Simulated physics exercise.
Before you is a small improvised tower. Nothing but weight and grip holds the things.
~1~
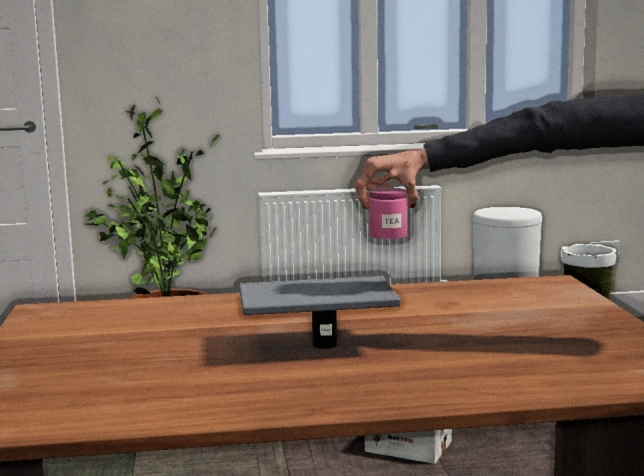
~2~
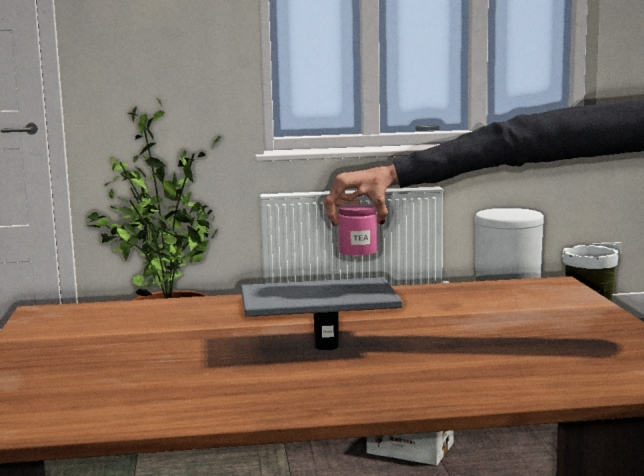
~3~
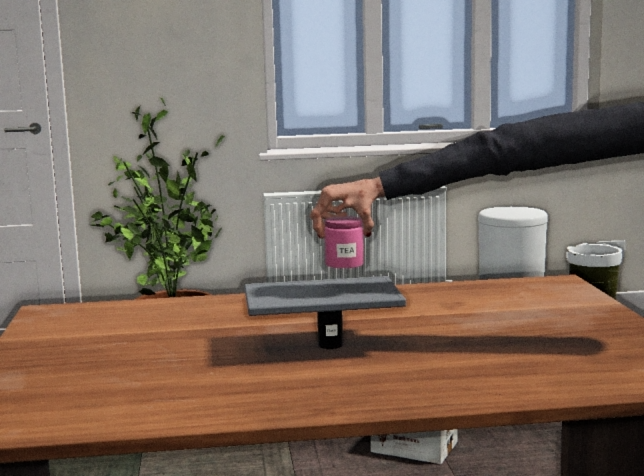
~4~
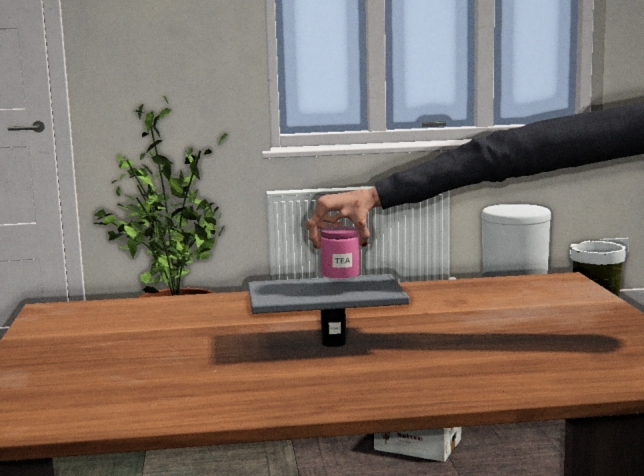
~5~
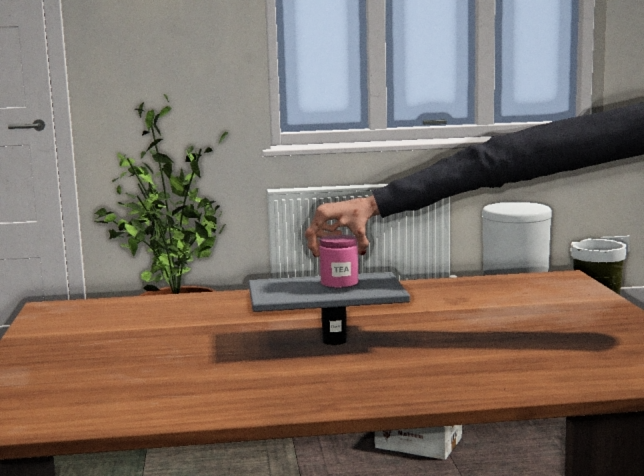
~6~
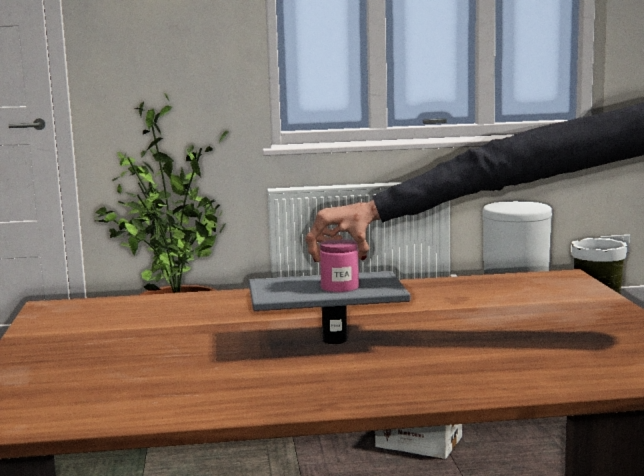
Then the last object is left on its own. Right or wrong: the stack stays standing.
Right.
Then, 0.20 s after the last picture, nothing has stirred.
Then, 0.40 s after the last picture, pink jar resting near (339, 266).
At rest, all 3 in place. Seen from the same camera at the end, pink jar near (339, 266). The stack keeps its balance.
